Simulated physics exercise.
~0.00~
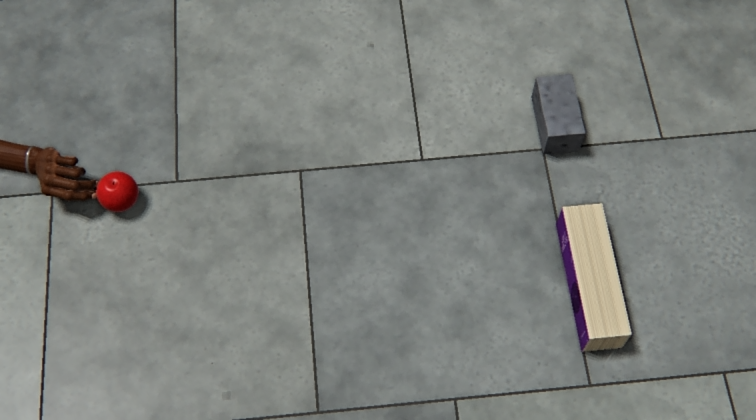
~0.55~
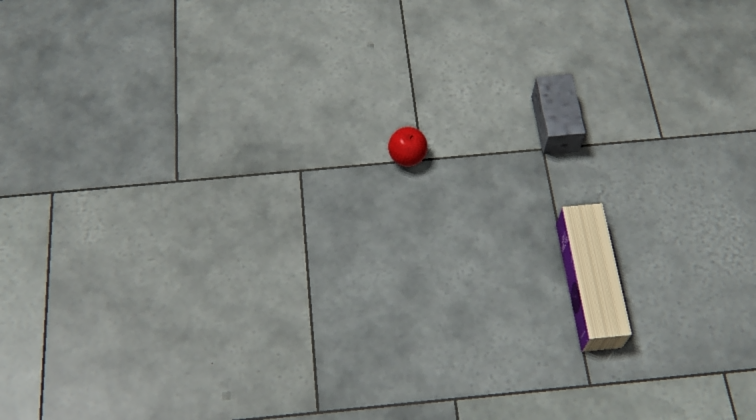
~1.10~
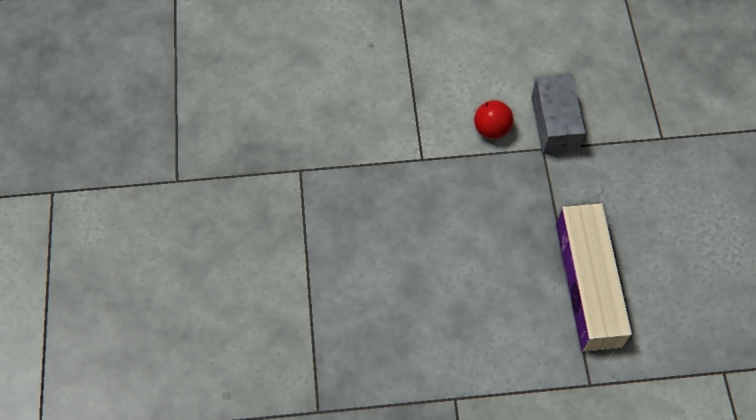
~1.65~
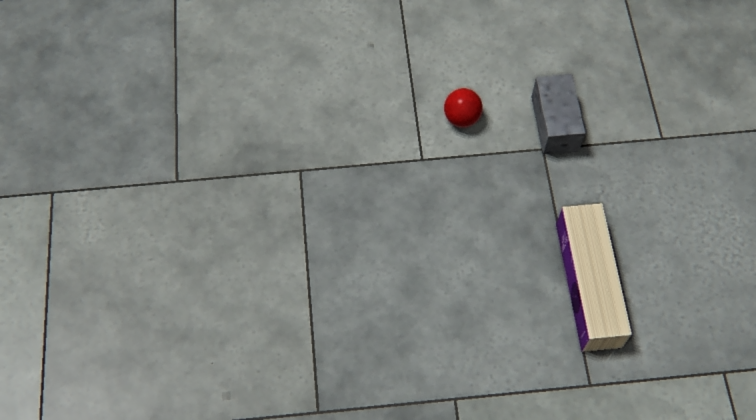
A red apple rolls right from a hand, hits the grey brick, and bounces back left.
